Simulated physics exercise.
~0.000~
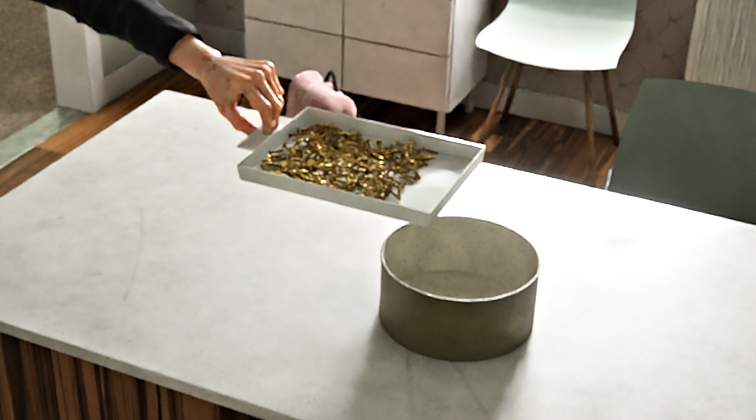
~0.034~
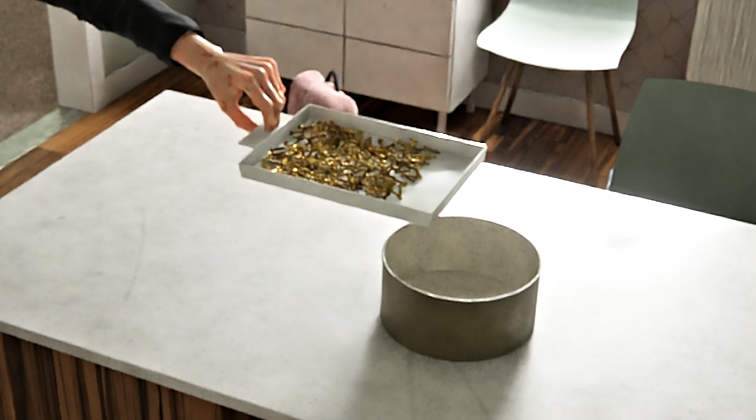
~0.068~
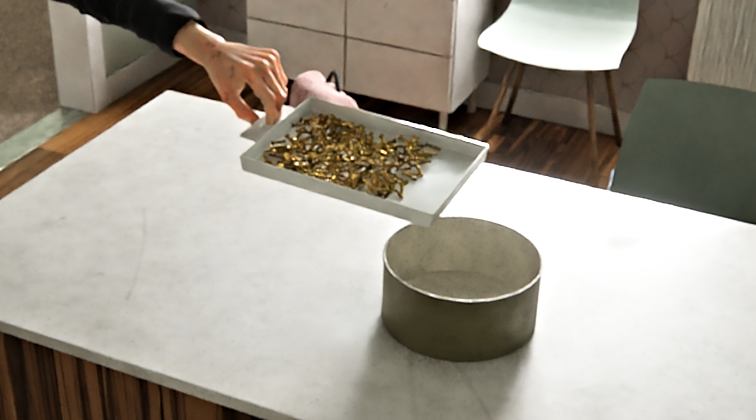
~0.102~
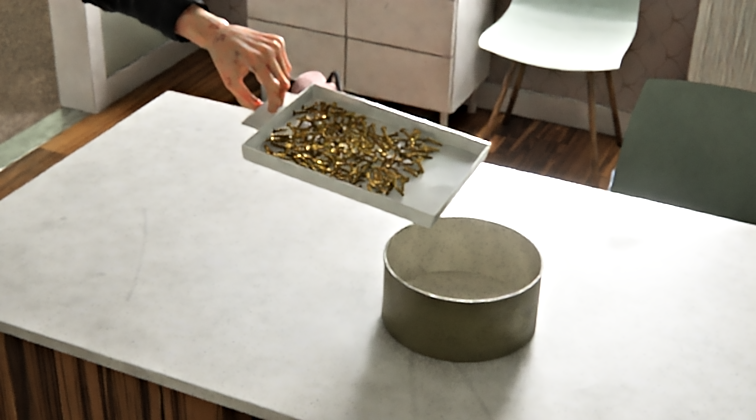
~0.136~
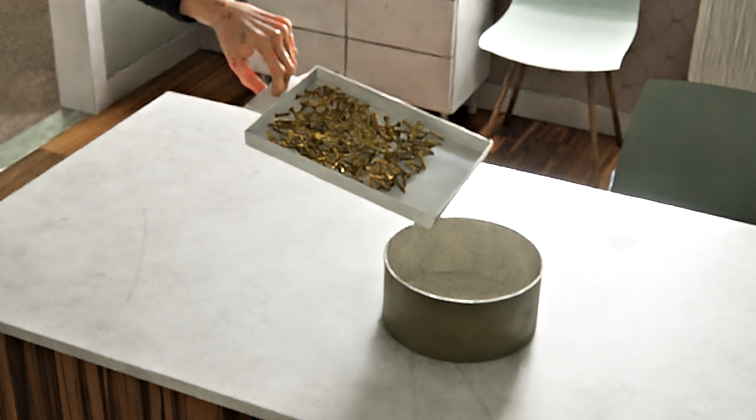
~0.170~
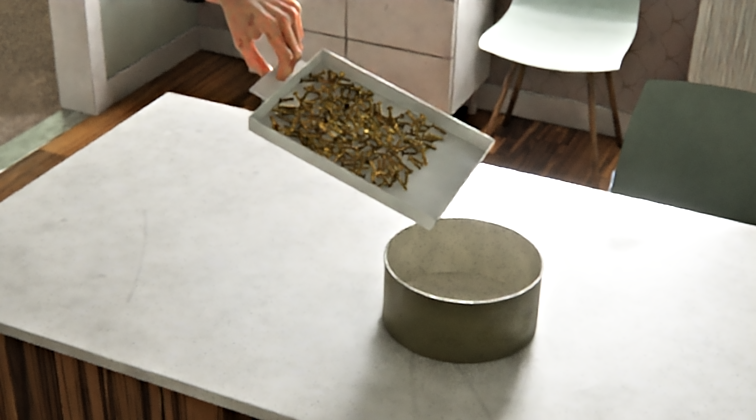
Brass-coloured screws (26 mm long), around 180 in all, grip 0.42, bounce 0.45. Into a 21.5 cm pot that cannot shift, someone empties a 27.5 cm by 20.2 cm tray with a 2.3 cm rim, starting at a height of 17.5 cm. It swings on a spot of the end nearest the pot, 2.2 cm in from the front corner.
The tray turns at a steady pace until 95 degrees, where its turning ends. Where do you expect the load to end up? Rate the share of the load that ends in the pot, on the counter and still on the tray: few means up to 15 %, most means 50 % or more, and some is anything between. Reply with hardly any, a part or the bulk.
Pot: The bulk; counter: A part; tray: Hardly any.
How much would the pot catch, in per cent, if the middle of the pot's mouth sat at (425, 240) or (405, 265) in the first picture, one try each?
Try one: ~ 10 %; try two: ~ 20 %.
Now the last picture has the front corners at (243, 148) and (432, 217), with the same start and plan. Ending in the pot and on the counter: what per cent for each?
Pot 45; counter 55.
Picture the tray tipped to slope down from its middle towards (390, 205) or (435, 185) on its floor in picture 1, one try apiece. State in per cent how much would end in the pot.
25 and 70 %.
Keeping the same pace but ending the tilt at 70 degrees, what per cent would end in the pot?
Share in the pot: Around 55 %.
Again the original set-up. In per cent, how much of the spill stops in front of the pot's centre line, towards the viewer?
90 %.
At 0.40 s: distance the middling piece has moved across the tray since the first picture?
4 cm.
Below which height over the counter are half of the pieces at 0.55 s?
Roughly 22 centimetres, give or take.
After 0.40 s, tilt 59 degrees; the tray holds 100 %, the pot 0 %.
Then, at 0.55 s, tilt 84 degrees; the tray holds 95 %, the pot 0 %.
After 0.82 s, tilt 95 degrees; the tray holds 5 %, the pot 60 %.
In the end, at 2.0 s, pot 65 %, counter 35 %, tray 0 %.
